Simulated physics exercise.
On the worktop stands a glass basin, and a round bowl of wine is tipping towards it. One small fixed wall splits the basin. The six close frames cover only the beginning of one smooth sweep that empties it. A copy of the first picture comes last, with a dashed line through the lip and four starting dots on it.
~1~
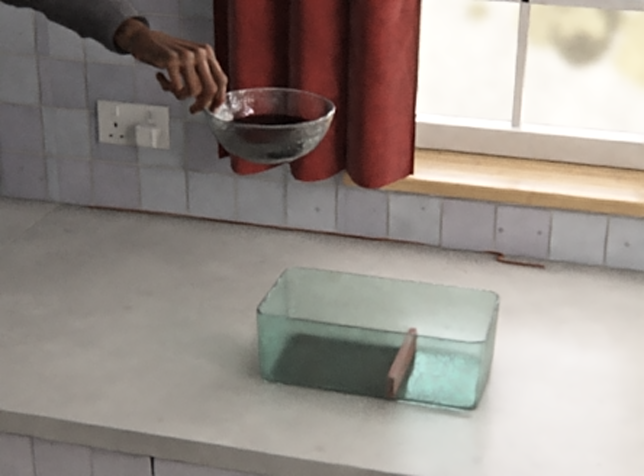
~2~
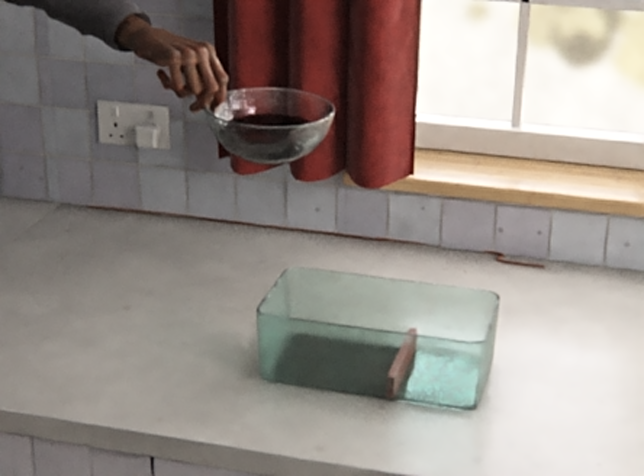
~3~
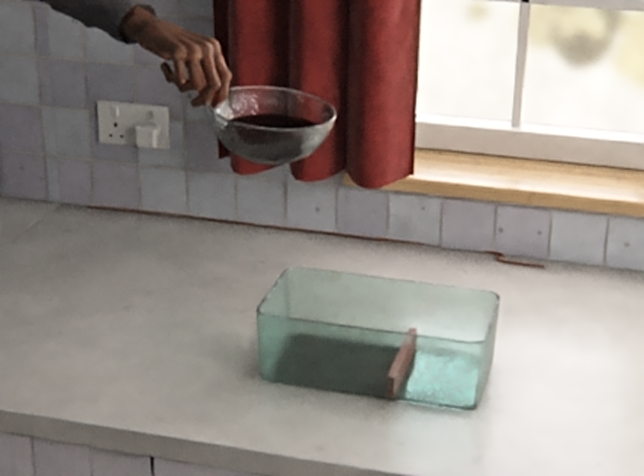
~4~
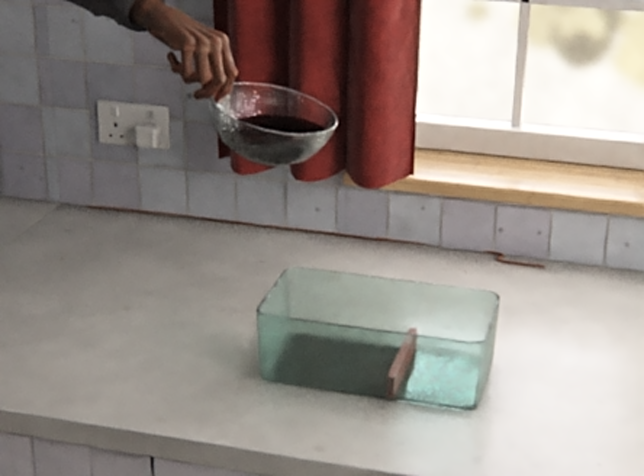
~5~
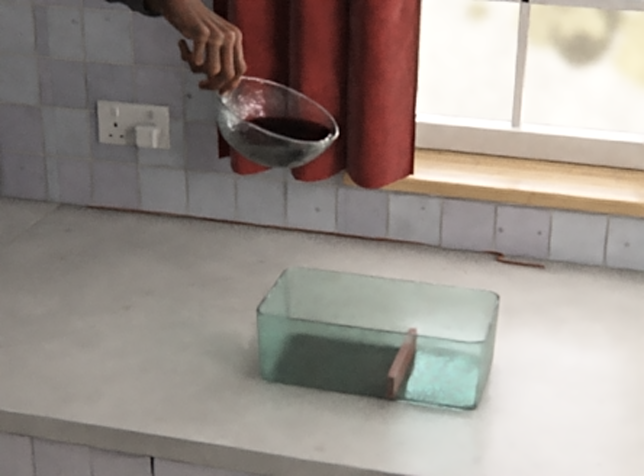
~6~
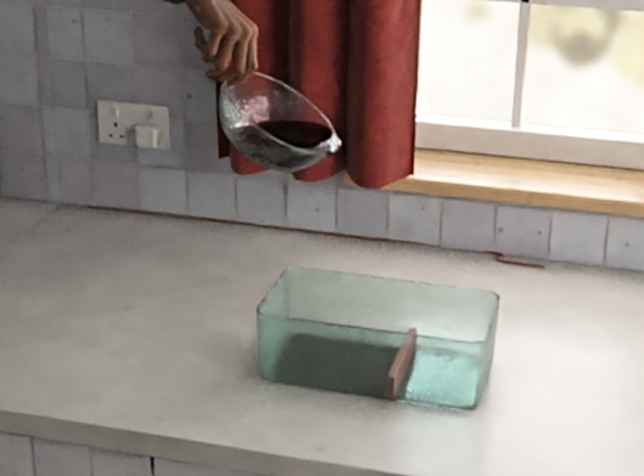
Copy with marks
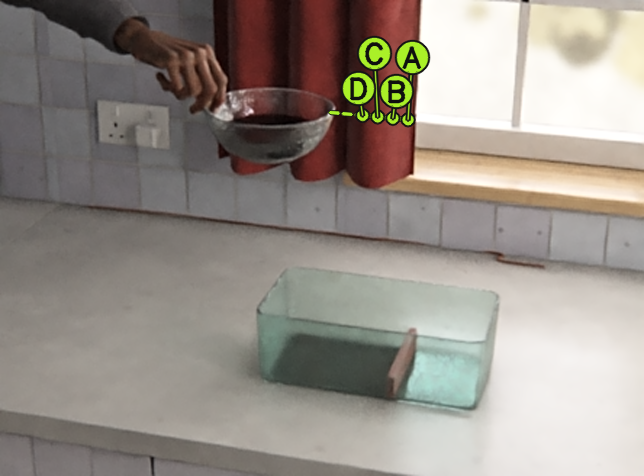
A hand held a glass bowl of dark red wine above a divided glass basin on the worktop, then gradually tilted it to the right until the wine just reached over the lip.
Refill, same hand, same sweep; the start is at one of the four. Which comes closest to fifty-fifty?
D beats the others.
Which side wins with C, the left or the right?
The right side.
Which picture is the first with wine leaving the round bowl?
Picture 6.
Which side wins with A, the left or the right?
The right one.
In lime, A at (408, 119); B at (392, 118); C at (377, 116); D at (362, 115).
If A is chosen, about 13 % ends left of the wall and 84 % right of it.
If B is chosen, about 21 % ends left of the wall and 76 % right of it.
If C is chosen, about 34 % ends left of the wall and 64 % right of it.
If D is chosen, about 55 % ends left of the wall and 43 % right of it.
